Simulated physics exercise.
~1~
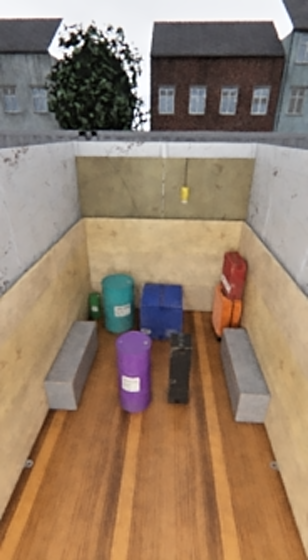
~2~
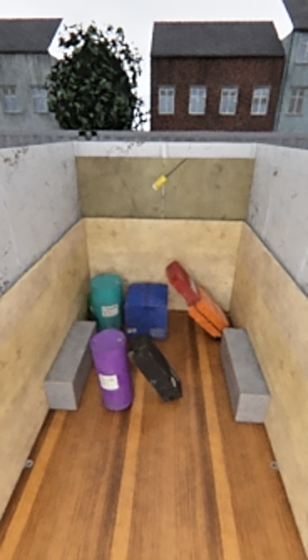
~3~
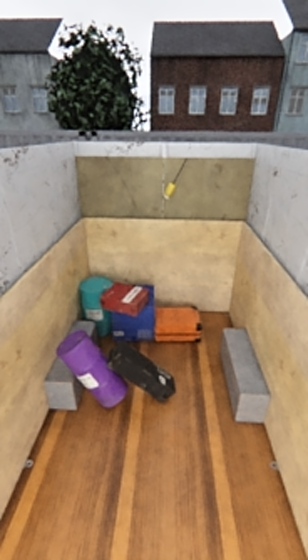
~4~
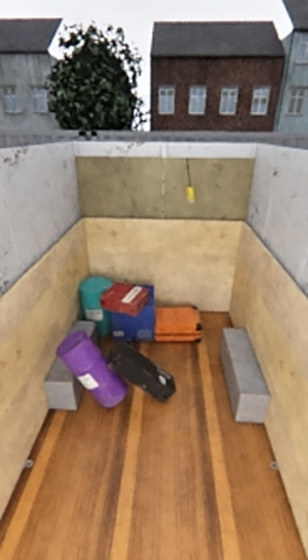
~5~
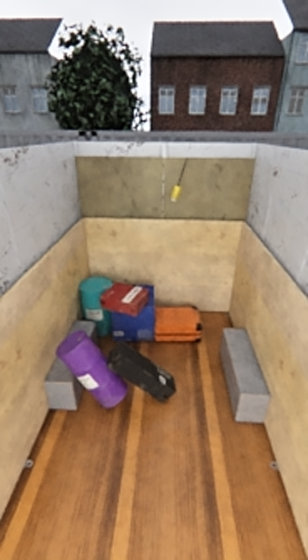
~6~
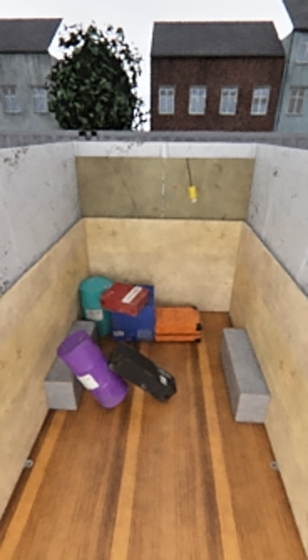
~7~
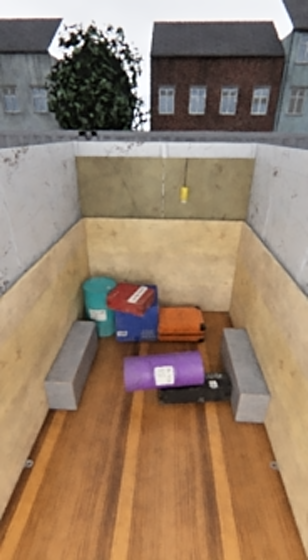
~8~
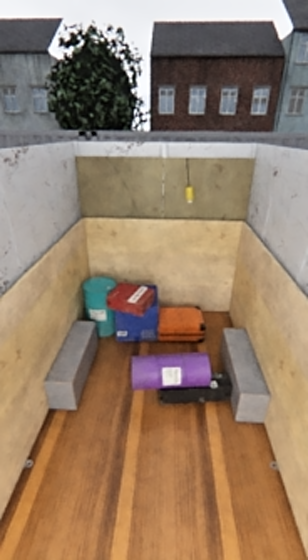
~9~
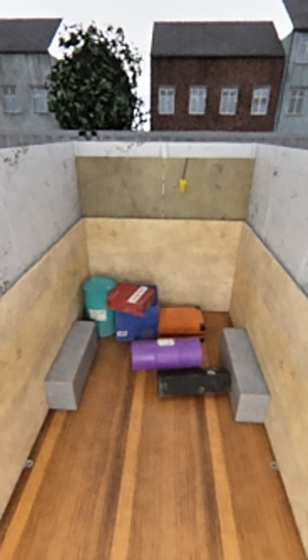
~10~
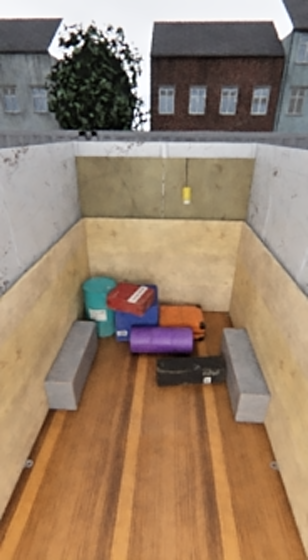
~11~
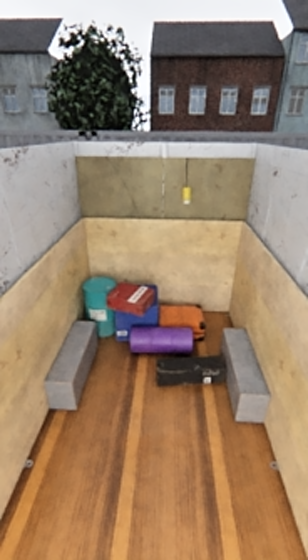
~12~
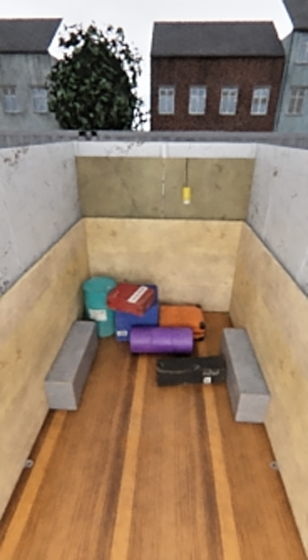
Luggage and drums in an open van bay sliding and toppling left, then purple drum and black case rolling right and forwards.
